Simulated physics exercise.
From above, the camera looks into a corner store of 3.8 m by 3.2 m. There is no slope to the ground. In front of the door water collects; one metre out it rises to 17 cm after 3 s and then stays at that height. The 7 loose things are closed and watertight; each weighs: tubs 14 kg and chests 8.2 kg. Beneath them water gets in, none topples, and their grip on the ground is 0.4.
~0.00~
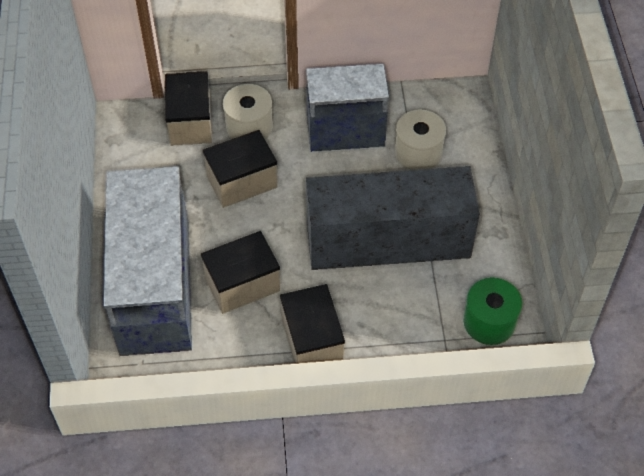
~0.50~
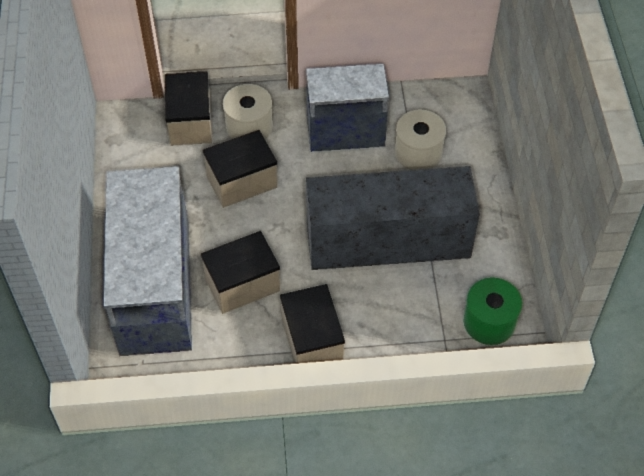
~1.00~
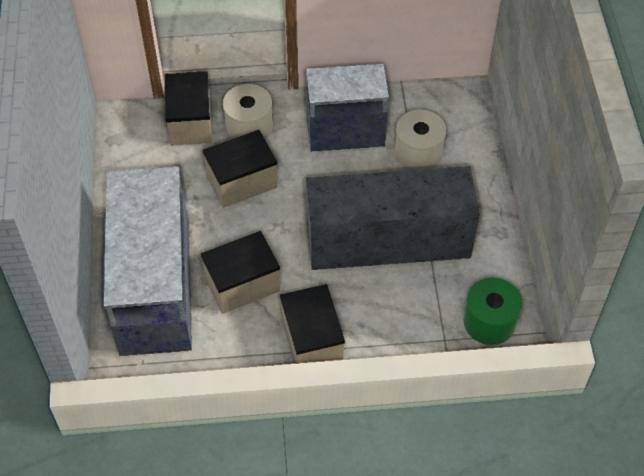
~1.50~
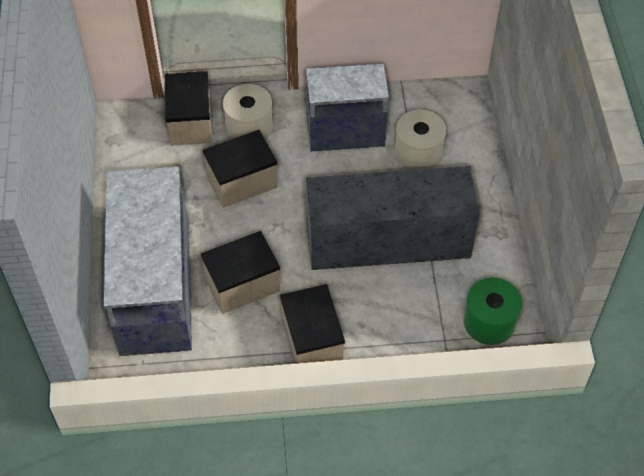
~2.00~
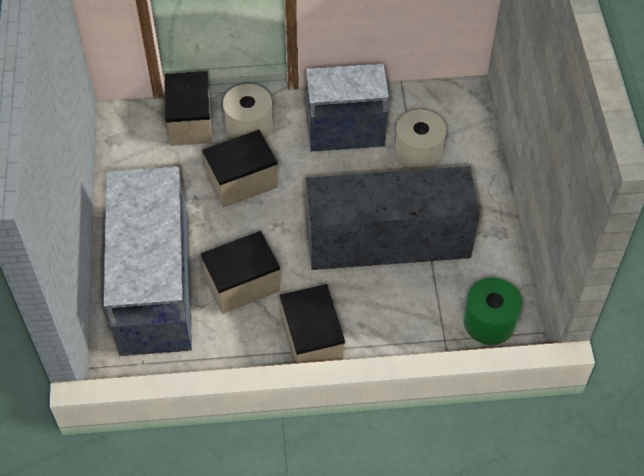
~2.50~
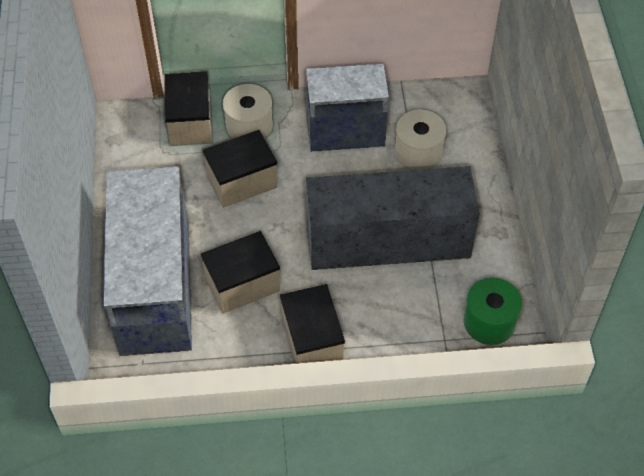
A small room seen from above held chests, dark-topped boxes and round tubs, one of them green, and none of them moved while the ground outside and beyond the doorway turned from grey to green.
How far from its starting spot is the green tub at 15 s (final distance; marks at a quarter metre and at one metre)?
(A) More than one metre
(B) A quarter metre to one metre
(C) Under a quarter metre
The answer is A.
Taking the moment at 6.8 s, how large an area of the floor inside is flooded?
That flooded area is roughly 9.5 m2.
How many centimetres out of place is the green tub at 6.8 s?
Shift: About 0 cm.
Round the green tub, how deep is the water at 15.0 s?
Roughly 14 cm at that moment.
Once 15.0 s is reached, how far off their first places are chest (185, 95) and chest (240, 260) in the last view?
First 80 cm, then 200 cm.
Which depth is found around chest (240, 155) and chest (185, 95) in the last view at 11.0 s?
I'd put it at 10 cm and 10 cm respectively.
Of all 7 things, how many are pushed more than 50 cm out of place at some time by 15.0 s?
Count: 6.
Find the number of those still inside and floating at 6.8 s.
Count: 2.
After 3.5 s the green tub is near (495, 301), 0.0 m from its start, aground; 0 afloat.
After 6.8 s the green tub is near (495, 301), 0.0 m from its start, aground; 2 afloat.
After 11.0 s the green tub is near (493, 252), 0.4 m from its start, afloat; 6 afloat.
After 15.0 s the green tub is near (458, 93), 2.2 m from its start, afloat; 7 afloat.
